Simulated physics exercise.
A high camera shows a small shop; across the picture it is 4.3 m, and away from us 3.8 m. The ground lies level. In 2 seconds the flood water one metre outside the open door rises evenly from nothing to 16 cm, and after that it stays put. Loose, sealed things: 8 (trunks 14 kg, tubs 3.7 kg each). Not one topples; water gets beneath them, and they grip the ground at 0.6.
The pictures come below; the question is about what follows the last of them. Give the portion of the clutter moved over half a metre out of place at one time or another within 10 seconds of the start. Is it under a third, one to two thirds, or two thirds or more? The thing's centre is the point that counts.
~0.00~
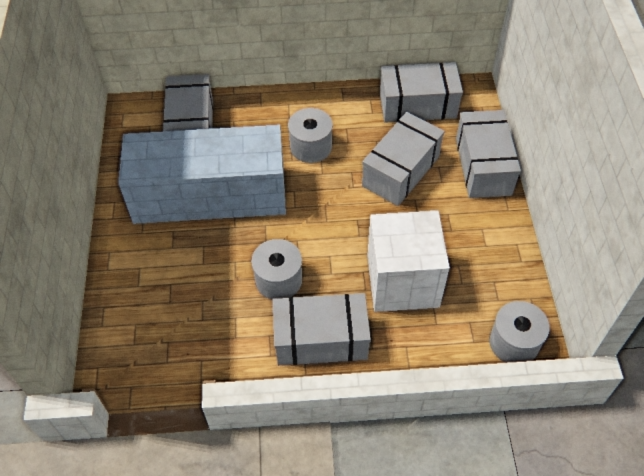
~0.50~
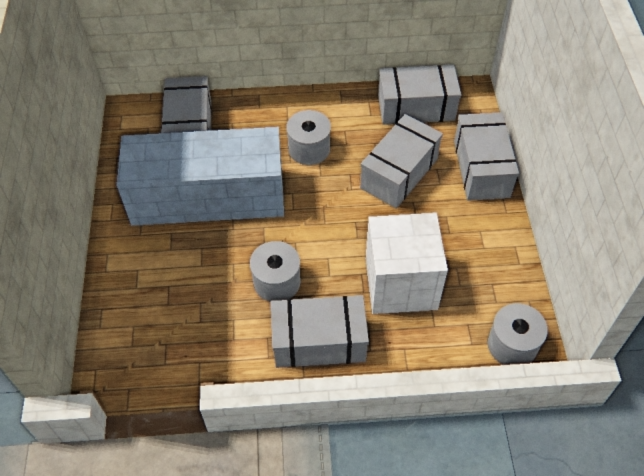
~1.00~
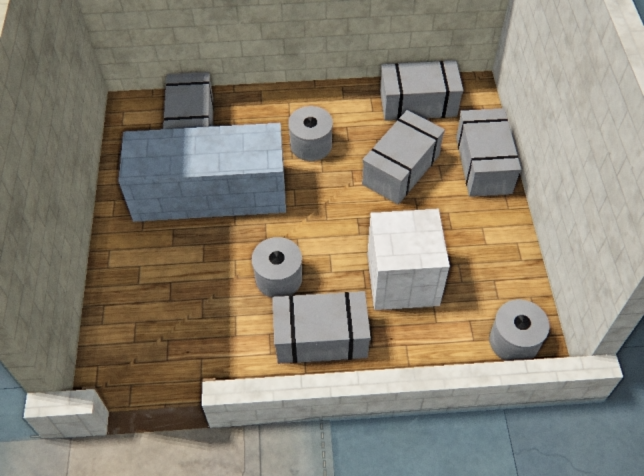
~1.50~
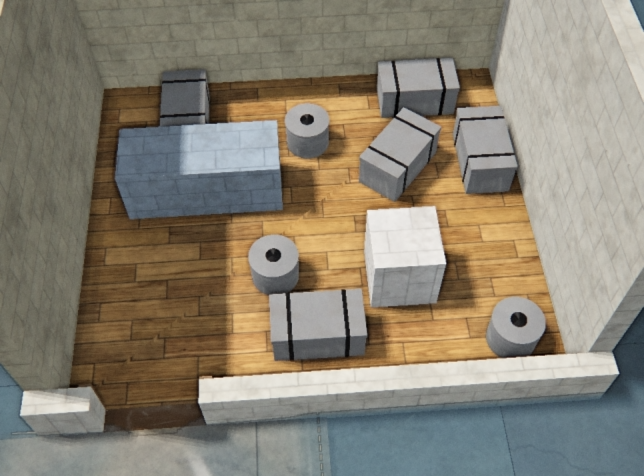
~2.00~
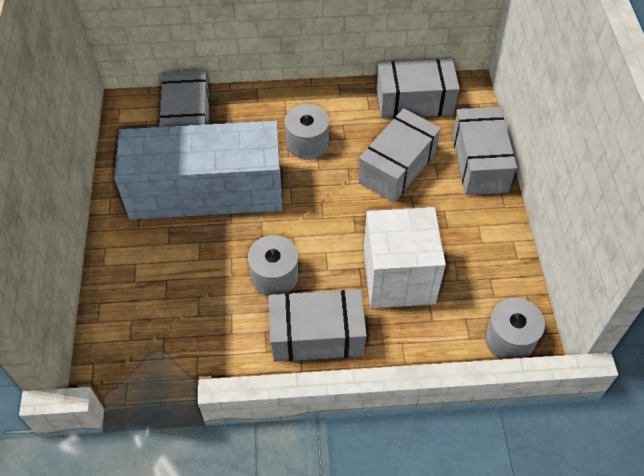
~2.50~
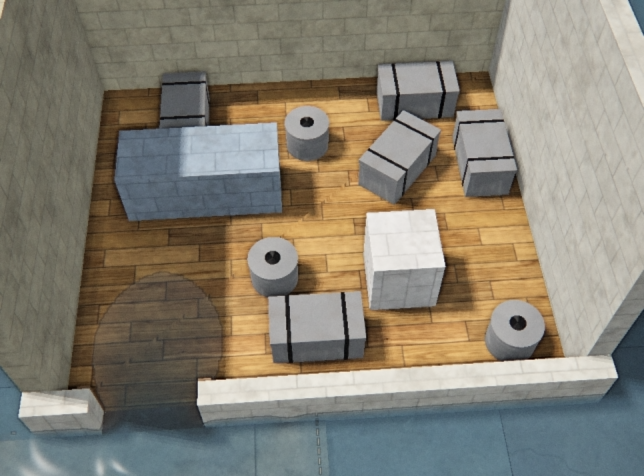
The share is below one third.
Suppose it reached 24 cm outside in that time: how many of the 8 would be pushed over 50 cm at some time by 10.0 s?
You'd get 3 in that case.
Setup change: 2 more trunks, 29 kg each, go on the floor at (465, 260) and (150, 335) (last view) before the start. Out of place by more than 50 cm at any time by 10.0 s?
So the first ends up within that distance while the second ends up beyond that distance.
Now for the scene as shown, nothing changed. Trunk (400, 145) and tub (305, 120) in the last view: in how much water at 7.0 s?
I'd estimate 2 cm for the first and 1 cm for the second.
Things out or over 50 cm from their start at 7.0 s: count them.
The number I get is 1.
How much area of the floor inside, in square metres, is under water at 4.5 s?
Near 6.0 m2 in all.
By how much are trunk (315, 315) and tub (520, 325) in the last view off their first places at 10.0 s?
One is off by 0 cm, the other by 5 cm, in the order asked.
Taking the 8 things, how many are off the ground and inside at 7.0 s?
Total: 1.
After 3.5 s 0 of 8 are over 50 cm from their spots; 0 afloat.
After 4.5 s 0 of 8 are over 50 cm from their spots; 0 afloat.
After 7.0 s 1 of 8 are over 50 cm from their spots; 1 afloat.
After 10.0 s 1 of 8 are over 50 cm from their spots, and 2 have been at some point; 4 afloat.
